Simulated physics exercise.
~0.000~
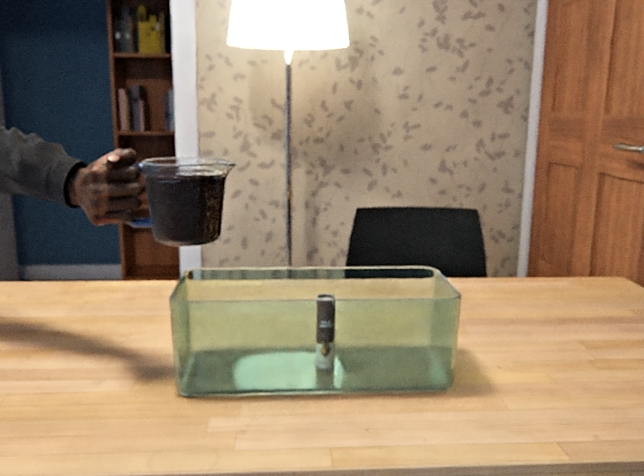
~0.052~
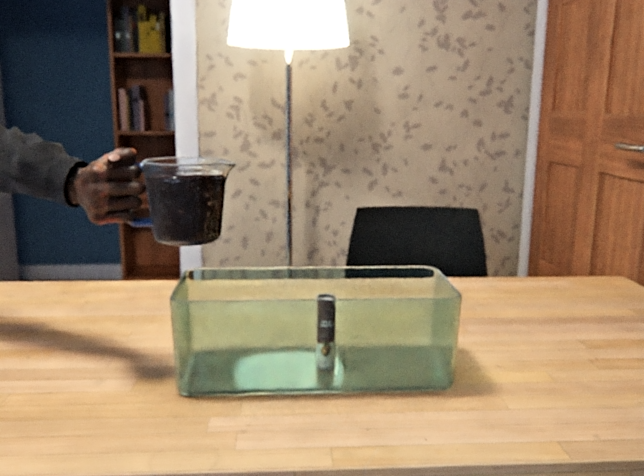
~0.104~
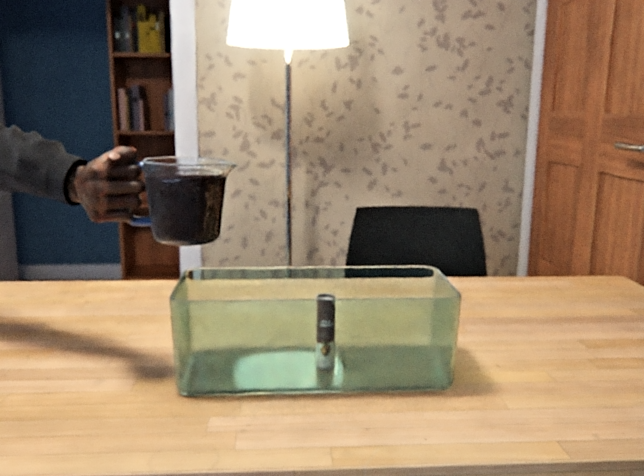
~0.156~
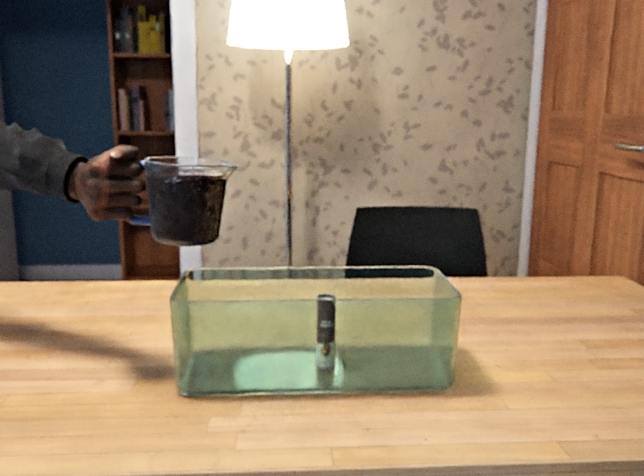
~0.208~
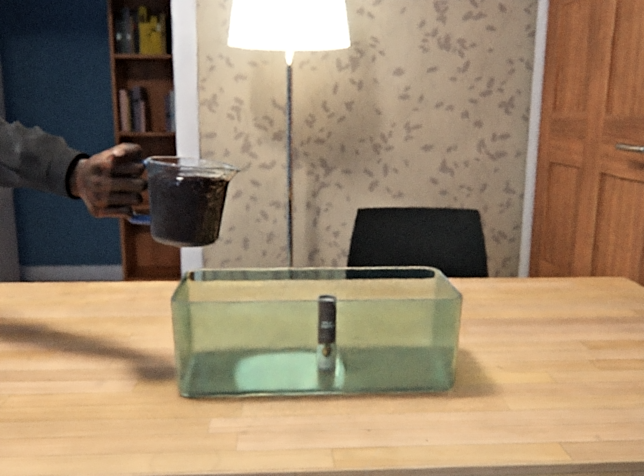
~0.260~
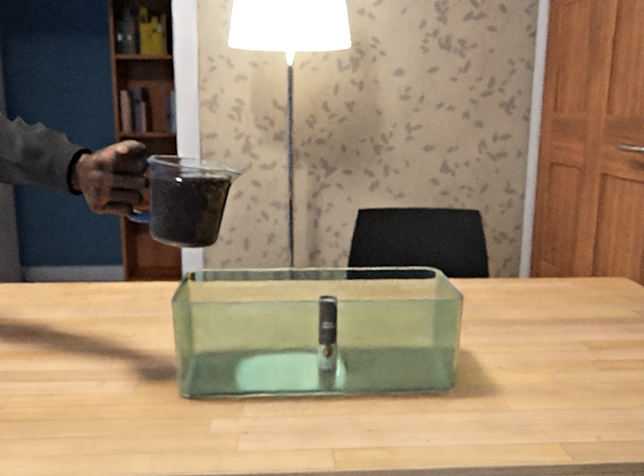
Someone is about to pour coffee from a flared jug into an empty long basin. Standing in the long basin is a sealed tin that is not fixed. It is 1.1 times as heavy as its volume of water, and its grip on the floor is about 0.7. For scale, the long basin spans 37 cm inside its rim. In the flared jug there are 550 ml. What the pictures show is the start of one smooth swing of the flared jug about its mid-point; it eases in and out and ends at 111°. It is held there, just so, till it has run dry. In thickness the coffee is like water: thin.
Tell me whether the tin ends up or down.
I expect it to stay the right way up.
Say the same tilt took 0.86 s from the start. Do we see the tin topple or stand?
Result: Tin upright.
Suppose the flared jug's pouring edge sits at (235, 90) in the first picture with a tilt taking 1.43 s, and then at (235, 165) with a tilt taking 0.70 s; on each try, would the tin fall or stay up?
Run one: It tumbles. Run two: It does not tip.
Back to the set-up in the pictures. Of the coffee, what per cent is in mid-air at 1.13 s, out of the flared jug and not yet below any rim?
Estimated airborne part: Roughly 12 per cent.
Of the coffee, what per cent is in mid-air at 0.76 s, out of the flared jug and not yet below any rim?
Share: Roughly 16 per cent.
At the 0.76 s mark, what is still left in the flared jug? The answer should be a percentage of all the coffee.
I reckon about 74 in a hundred is still held.
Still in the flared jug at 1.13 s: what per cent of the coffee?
Near 16 percent, more or less.
Then, 0.76 s in, the tilt is 61° and 75 per cent is still to pour; the tin stands where it began.
Then, 1.13 s in, the tilt is 99° and 16 per cent is still to pour; the tin stands where it began.
Then, 1.51 s in, the tilt is 111° and 0 per cent is still to pour; the tin stands where it began.
Then, 1.93 s in, the tilt is 111° and 0 per cent is still to pour; the tin stands where it began.
Finally, the tin stands where it began.
